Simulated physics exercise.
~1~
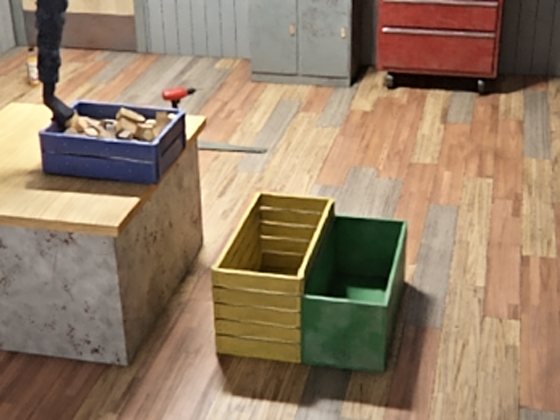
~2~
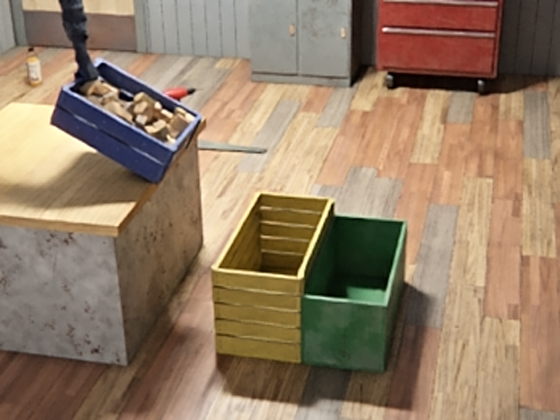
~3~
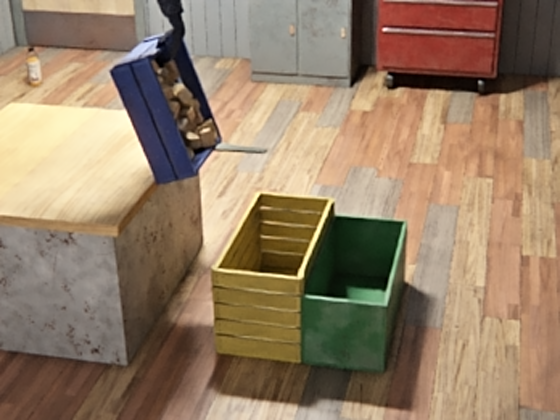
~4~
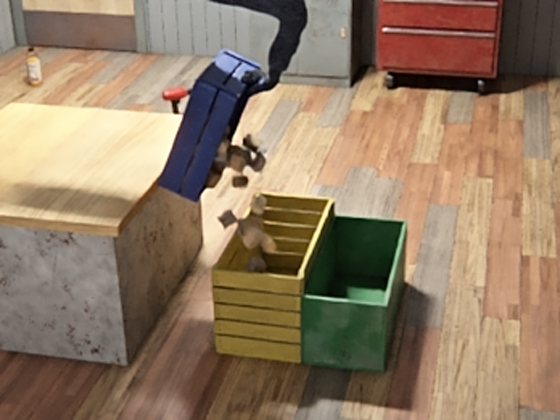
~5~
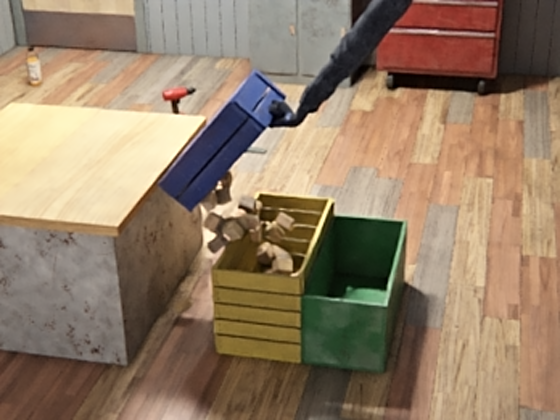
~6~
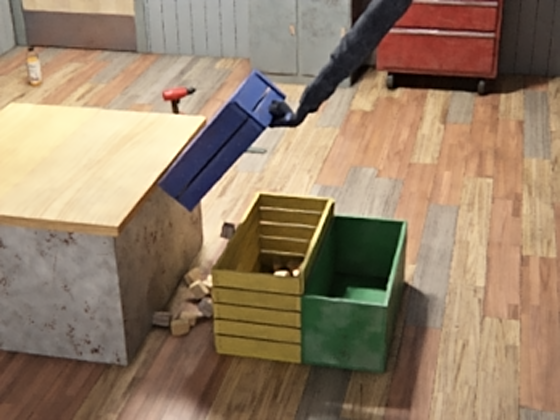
In a workshop, a dark arm tips wooden chunks from a blue box, most landing in a yellow bin.
